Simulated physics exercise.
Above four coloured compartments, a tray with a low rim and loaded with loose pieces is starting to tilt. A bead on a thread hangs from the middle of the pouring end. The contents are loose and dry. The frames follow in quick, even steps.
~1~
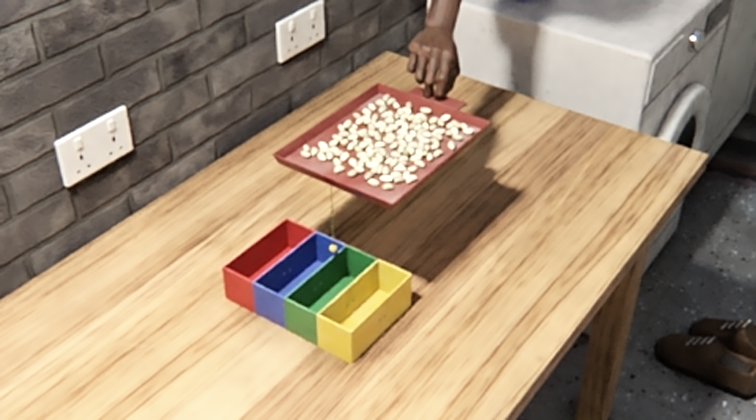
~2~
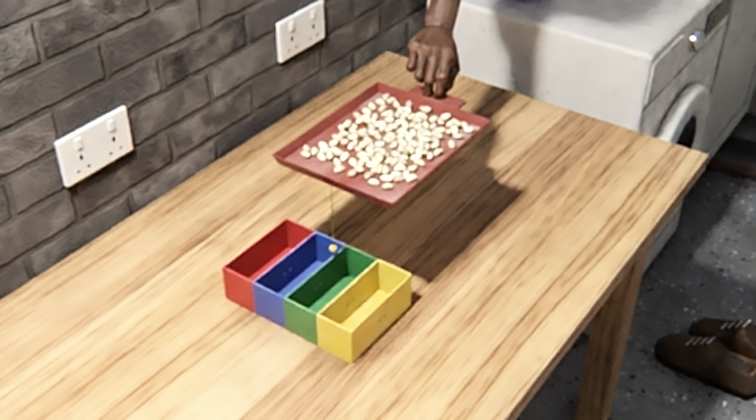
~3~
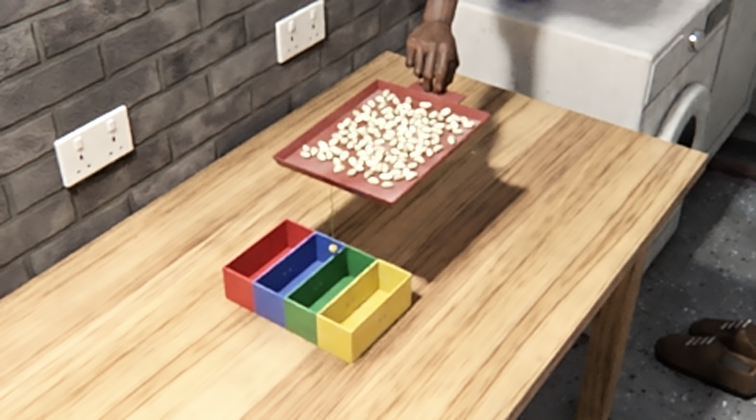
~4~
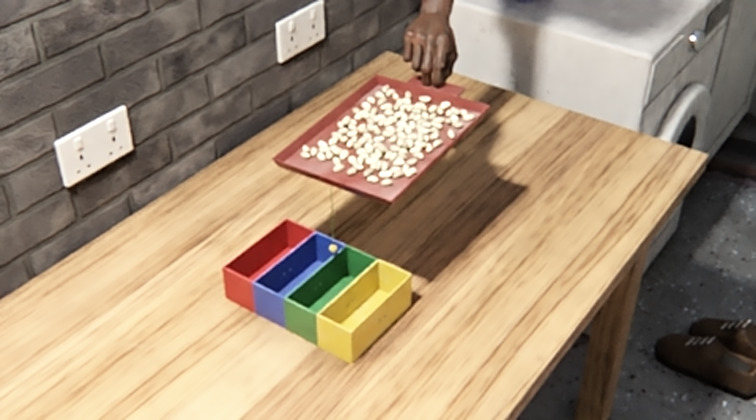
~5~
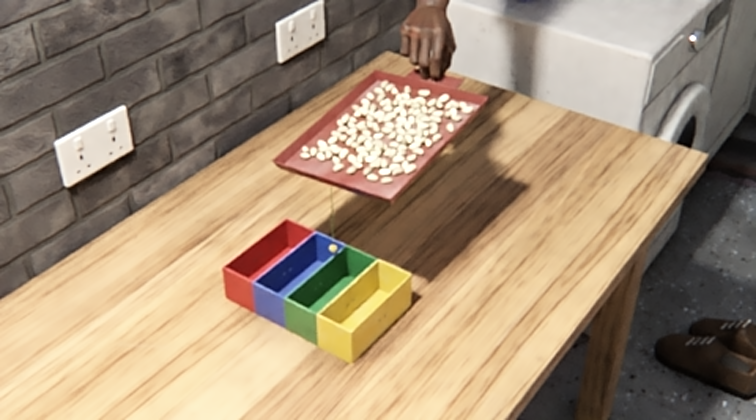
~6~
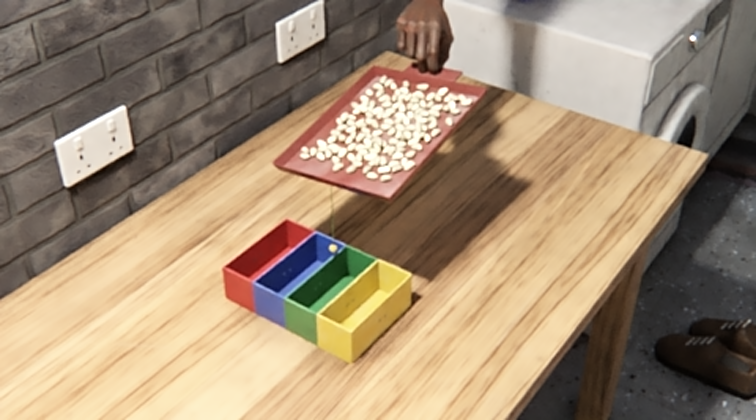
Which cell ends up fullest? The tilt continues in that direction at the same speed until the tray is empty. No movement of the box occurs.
The red cell.
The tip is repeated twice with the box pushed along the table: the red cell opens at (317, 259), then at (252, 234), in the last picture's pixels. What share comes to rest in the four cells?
In order: 10 percent, then 100 percent.
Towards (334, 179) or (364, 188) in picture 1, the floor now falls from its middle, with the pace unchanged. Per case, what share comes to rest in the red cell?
Close to 30 percent first and close to 0 percent second.
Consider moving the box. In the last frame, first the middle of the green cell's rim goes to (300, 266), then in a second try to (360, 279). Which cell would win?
That blue cell, then the red one.
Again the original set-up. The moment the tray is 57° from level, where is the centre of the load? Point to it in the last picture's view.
About (324, 133).
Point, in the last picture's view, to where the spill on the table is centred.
Look around pixel (253, 257).
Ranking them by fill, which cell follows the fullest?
The cell in second spot is the cell in blue.
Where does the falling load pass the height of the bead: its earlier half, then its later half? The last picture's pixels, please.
Roughly (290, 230) first, then roughly (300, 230).
Soon after the last picture, tray tipped steeply; nearly all on the tray; a stray few in the red cell.
A little later, tray tipped right over; most on the tray; a stray few in the red cell; a stray few in the blue cell; a stray few in the green cell; a small part falling or outside the box.
Later still, tray tipped past a quarter turn; about two thirds in the red cell; about a quarter in the blue cell; a stray few in the green cell; a small part falling or outside the box.
At rest, tray tipped past a quarter turn; about two thirds in the red cell; about a quarter in the blue cell; a stray few in the green cell; none in the yellow cell; a small part outside the box.
